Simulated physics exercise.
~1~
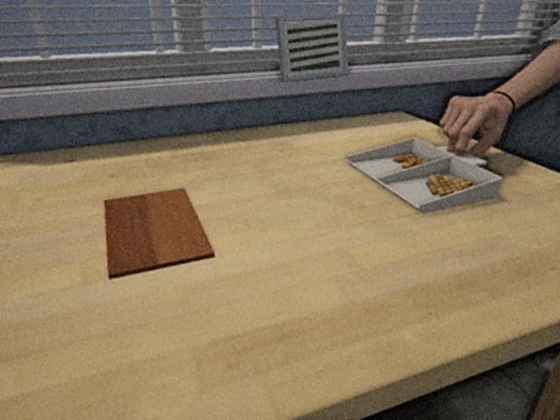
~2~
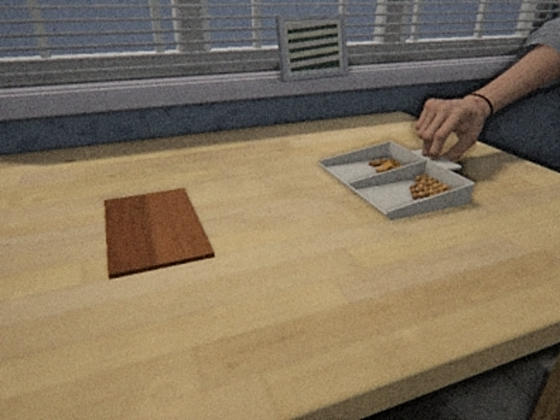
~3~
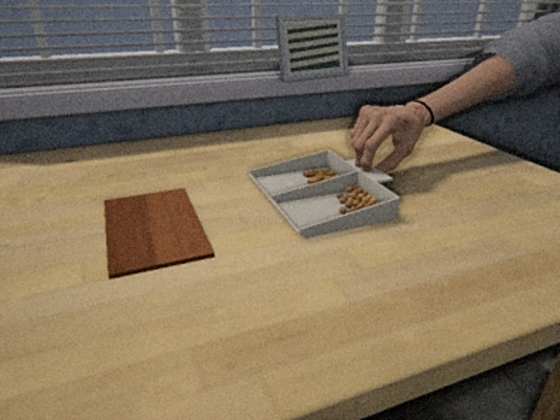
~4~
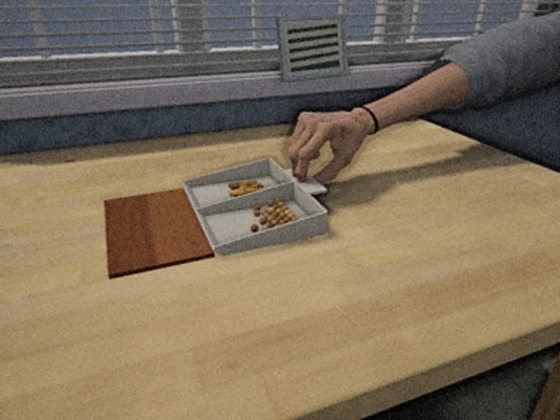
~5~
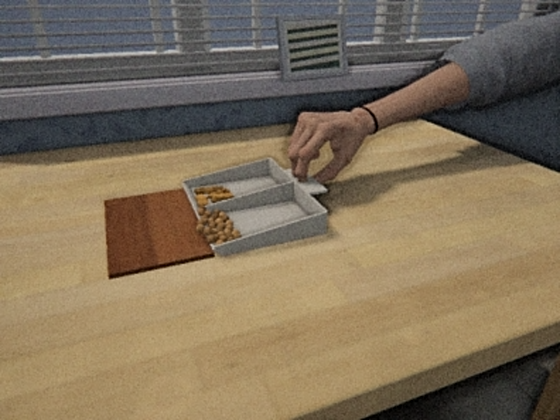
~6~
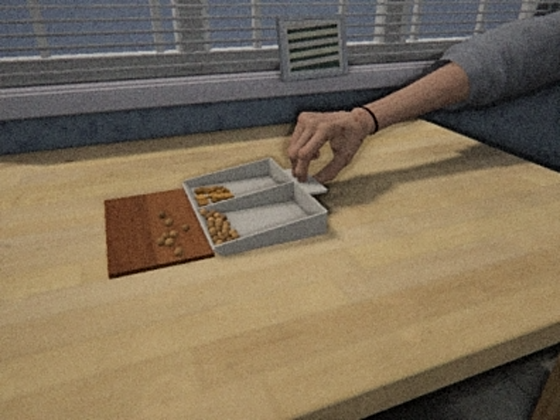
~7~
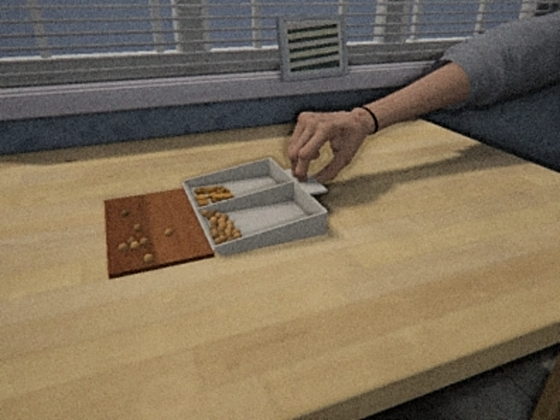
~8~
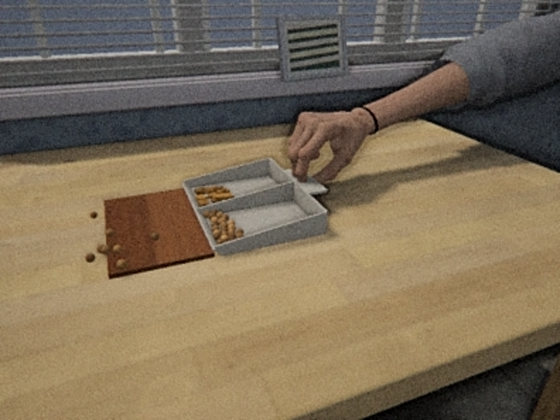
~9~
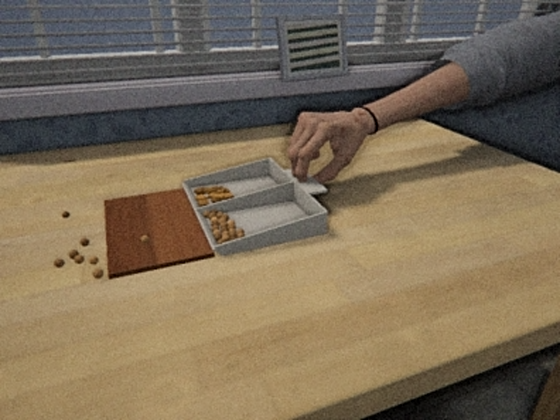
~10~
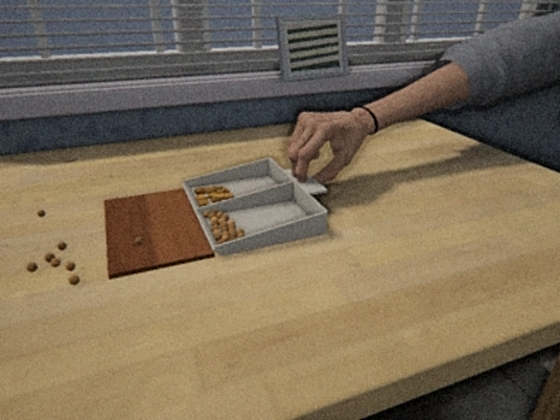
A two-part grey tray holding small brown pieces slides left across a wooden table, pushed by a hand, and stops against a flat reddish board. The pieces shift forward, and some from the front section spill over the board, most rolling onto the table beyond, while the back section's stay inside.
